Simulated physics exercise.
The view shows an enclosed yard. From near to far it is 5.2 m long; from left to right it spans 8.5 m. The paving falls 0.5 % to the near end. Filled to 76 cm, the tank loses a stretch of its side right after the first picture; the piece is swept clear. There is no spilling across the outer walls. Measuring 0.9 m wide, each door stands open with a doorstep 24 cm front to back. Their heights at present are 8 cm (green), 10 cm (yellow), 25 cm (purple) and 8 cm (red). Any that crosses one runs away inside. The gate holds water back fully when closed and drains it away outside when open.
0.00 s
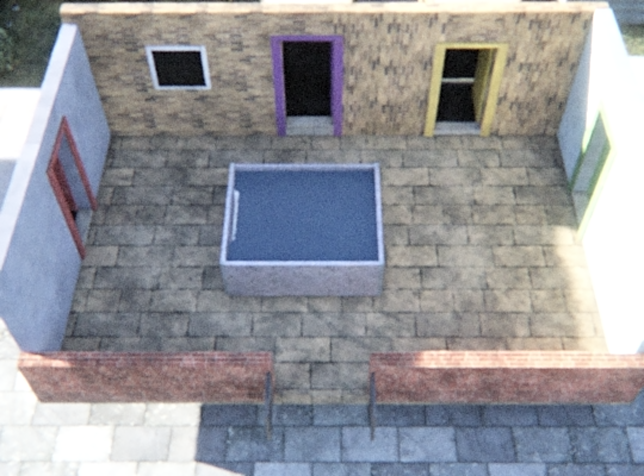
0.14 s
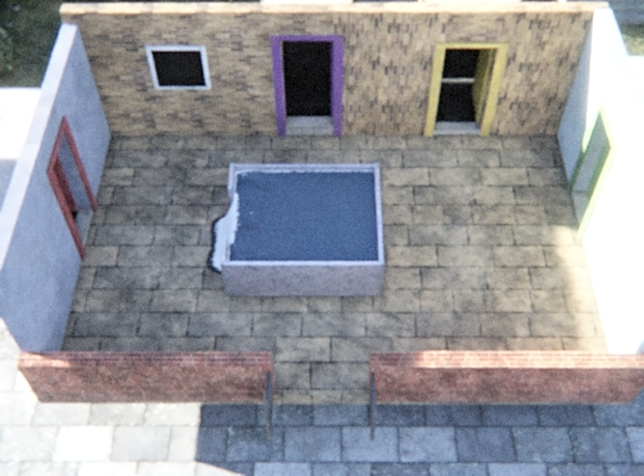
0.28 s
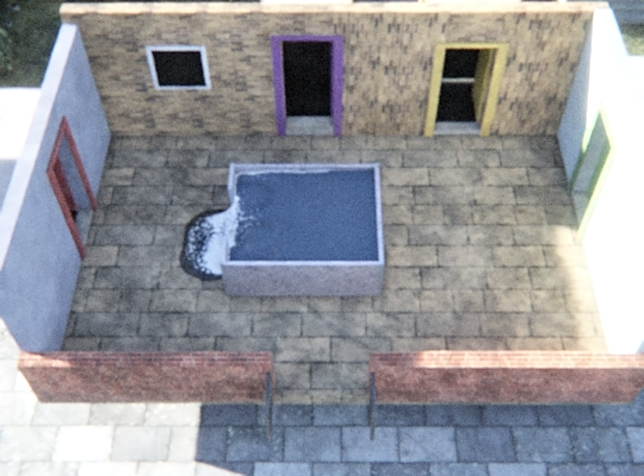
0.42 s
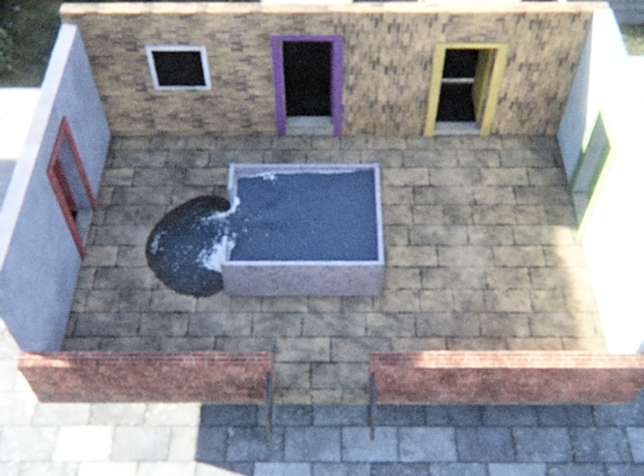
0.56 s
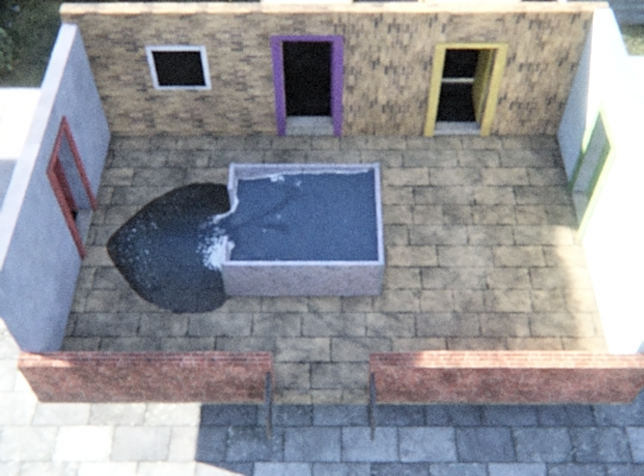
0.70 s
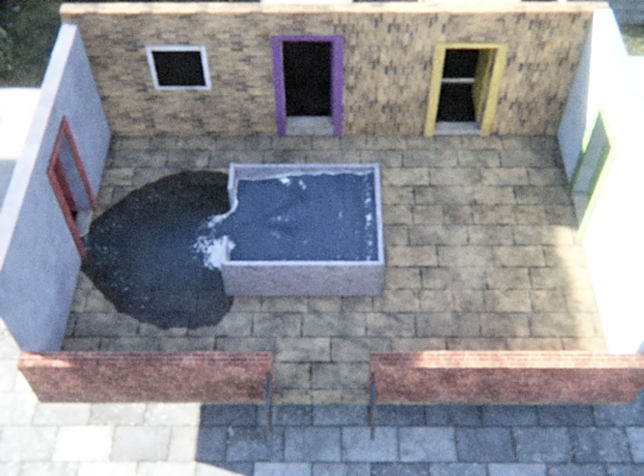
The clip opens on a walled, paved yard with a full, still tank of water in the middle. The tank's left side gives way and water pours out in a white rush, then spreads leftward across the paving in a widening dark pool that reaches the red door.
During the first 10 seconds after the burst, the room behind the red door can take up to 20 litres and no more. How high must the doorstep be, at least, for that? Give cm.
About 32 cm.
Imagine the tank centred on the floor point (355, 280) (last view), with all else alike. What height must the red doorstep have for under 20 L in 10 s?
In this case, 22 cm or so.
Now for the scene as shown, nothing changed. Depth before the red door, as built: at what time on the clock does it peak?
Peak time: Around 2.4 s.
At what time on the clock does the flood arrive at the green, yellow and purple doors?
Green at 6.5 s, yellow at 5.5 s and purple at 3.6 s.
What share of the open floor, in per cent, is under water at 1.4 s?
Roughly 25 percent of the floor.
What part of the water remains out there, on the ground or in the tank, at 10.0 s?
Something near 80 out of a hundred parts.
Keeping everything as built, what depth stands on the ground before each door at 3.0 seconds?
Centimetres: Green = 0, yellow = 0, purple = 0, red = 27.
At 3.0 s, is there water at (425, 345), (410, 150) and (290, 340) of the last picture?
1: Unwetted; 2: Unwetted; 3: Unwetted.
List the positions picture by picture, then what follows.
The first picture shows the tank at (303, 215) is whole and still, 76 cm deep; the red door at (74, 194) is dry.
In the second picture, water pours out at (233, 235) and has run 0.3 m, to (214, 267); about 8 cm deep outside, 76 cm at the back.
In the third picture, water pours out at (233, 235) and has run 0.8 m, to (185, 264); about 12 cm deep outside, 76 cm at the back.
In the fourth picture, water pours out at (233, 235) and has run 1.4 m, to (151, 255); about 8 cm deep outside, 76 cm at the back.
In the fifth picture, water pours out at (233, 235) and has run 2.1 m, to (113, 252); about 6 cm deep outside, 76 cm at the back.
In the sixth picture, water pours out at (233, 235) and has run 2.6 m, to (82, 241); about 5 cm deep outside, 70 cm at the back; water is at the red door at (74, 194).
After 1.4 s water covers 25 % of the floor, deepest (42 cm) near (223, 246); 19 cm at the red door, 92 litres in over its 8 cm doorstep.
After 3.0 s water covers 35 % of the floor, deepest (34 cm) near (57, 369); 27 cm at the red door, 373 litres in over its 8 cm doorstep.
After 10.0 s water covers 95 % of the floor, deepest (13 cm) near (55, 379); 11 cm at the red door, 646 litres in over its 8 cm doorstep.
At the red door as built, the water arrived by 0.7 s and peaked near 31 cm at 2.4 s.
With a doorstep of 26 cm, 82 litres would have come in within the 10 s; with 35 cm, 8 litres. So under 20 litres takes about 32 cm.
